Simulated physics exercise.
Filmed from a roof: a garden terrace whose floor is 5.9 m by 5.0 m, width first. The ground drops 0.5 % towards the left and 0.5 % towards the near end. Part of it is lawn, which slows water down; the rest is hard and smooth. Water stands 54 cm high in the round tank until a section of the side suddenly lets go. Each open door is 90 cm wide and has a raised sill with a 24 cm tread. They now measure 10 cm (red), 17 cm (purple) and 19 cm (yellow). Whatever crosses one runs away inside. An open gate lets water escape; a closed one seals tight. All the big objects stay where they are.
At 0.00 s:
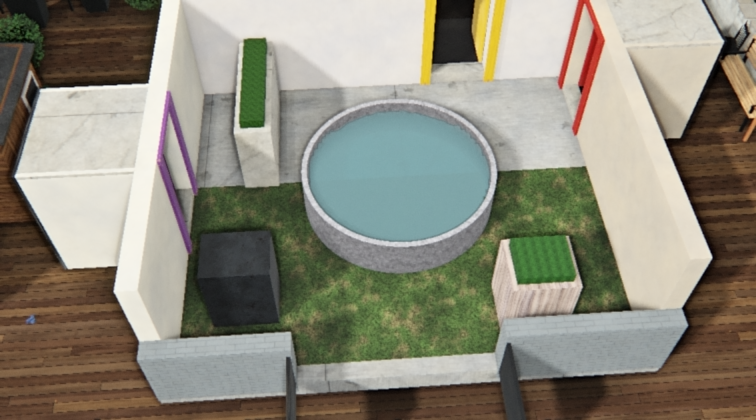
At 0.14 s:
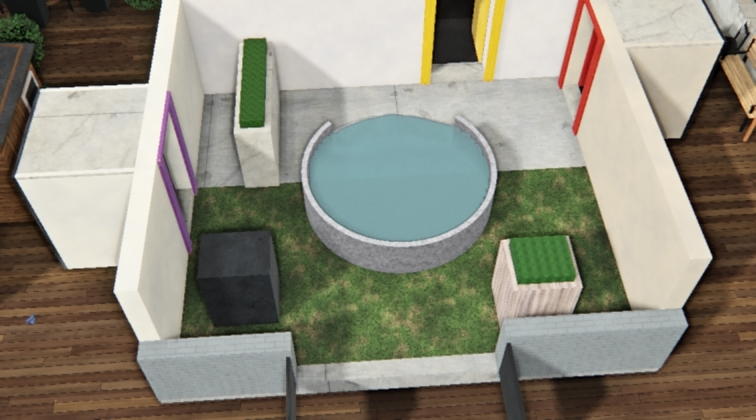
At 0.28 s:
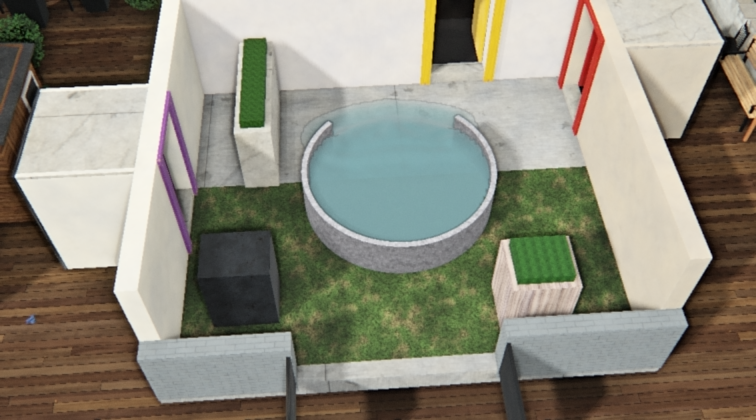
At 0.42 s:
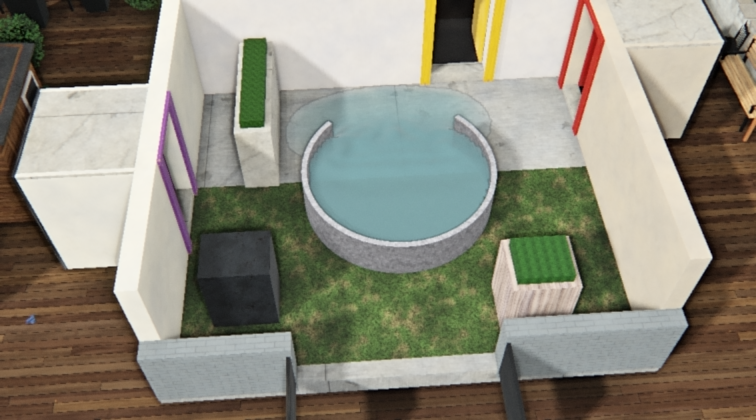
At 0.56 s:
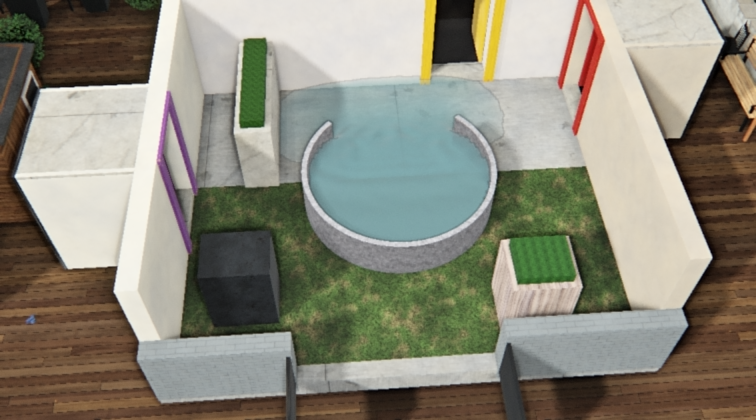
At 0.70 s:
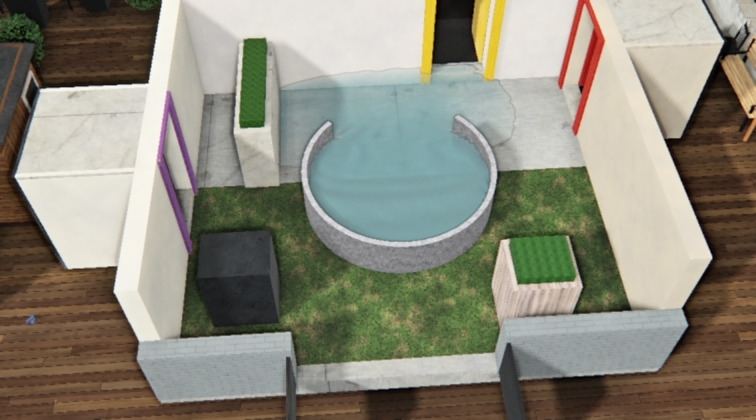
A round tank opens on its far side and water spreads across the smooth paving.
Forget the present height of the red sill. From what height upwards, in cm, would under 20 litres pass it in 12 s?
Close to 22 cm is just enough.
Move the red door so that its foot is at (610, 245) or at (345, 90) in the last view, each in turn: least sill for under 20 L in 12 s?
About 10.0 and 31 cm.
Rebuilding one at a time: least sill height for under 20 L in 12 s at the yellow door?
Roughly 25 cm at yellow.
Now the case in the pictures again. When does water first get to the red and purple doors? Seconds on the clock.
Arrival: Red 1.6 s, purple 2.6 s.
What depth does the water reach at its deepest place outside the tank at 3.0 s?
About 32 cm.
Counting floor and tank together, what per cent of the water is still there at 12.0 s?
About 78 per cent.
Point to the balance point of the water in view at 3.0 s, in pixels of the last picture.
At about (387, 153).
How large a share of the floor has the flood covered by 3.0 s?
Near 55 per cent is wet.
After 1.4 s water covers 25 % of the floor, deepest (42 cm) near (380, 90); it has not reached the red door.
After 3.0 s water covers 55 % of the floor, deepest (32 cm) near (293, 103); 24 cm at the red door, 75 litres in over its 10 cm sill.
After 12.0 s water covers 95 % of the floor, deepest (10 cm) near (591, 345); 8 cm at the red door, 210 litres in over its 10 cm sill.
At the red door as built, the water arrived by 1.6 s and peaked near 24 cm at 3.0 s.
With a sill of 19 cm, 46 litres would have come in within the 12 s; with 26 cm, 6 litres. So under 20 litres takes about 22 cm.
